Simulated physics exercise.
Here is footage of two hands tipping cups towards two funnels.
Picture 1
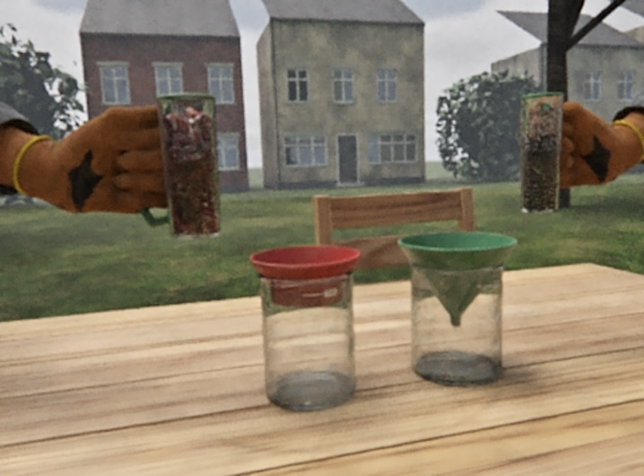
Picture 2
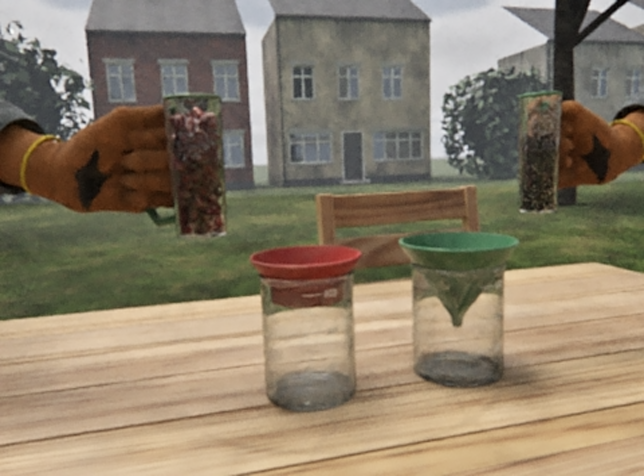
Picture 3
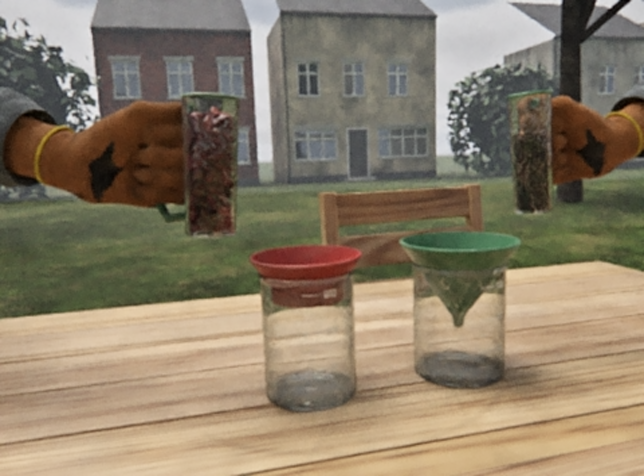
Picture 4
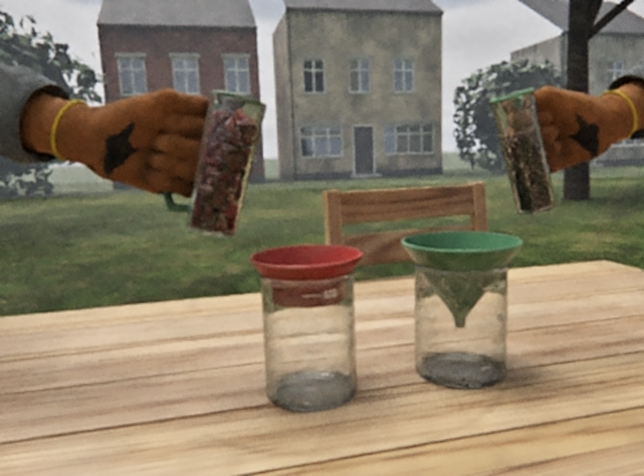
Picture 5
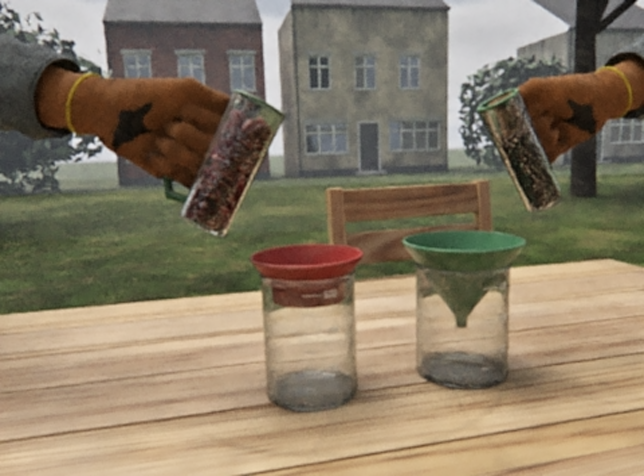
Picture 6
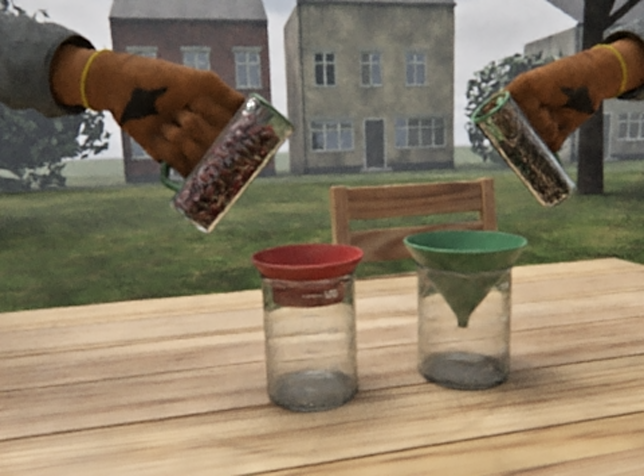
Two gloved hands held clear cups of small dried pieces upright above a red funnel and a green funnel set in jars, then gradually tilted both cups inward together.
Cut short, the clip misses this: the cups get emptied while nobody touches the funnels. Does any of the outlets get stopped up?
Here is how it goes: Left - stays open, right - gets stopped up.
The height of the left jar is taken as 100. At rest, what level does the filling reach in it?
That works out to roughly 25 per cent.
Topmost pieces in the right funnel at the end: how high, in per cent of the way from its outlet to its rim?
About 70 per cent.
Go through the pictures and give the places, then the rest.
The first picture shows left funnel near (306, 264), outlet at (307, 297), about 6 pieces wide; left cup near (191, 168), holding kidney beans; right funnel near (456, 249), outlet at (456, 324), about one piece wide; right cup near (541, 154), holding allspice berries.
The second picture shows left cup near (197, 168), upright; right cup near (539, 154), upright.
The third picture shows left cup near (211, 167), tipped 4°; right cup near (531, 154), tipped 4°.
The fourth picture shows left cup near (225, 166), tipped 16°; right cup near (524, 153), tipped 16°.
The fifth picture shows left cup near (231, 165), tipped 29°; right cup near (522, 153), tipped 29°.
The sixth picture shows left funnel near (308, 264), outlet at (309, 297); left cup near (231, 165), tipped 41°; right funnel near (464, 249), outlet at (463, 325); right cup near (525, 152), tipped 41°.
Then, 0.29 s on from there, left, the whole lot still in the cup; right, the whole lot still in the cup.
Then, 0.59 s on from there, left, all but a few still in the cup, only a few in or over the funnel; right, the whole lot still in the cup.
Then, 0.96 s on from there, left, near half still in the cup, near a quarter in or over the funnel, near a quarter down in the jar; right, near half still in the cup, near half in or over the funnel, only a few down in the jar.
In the end, left, the whole lot down in the jar; right, all but a few stuck in the funnel, only a few down in the jar.
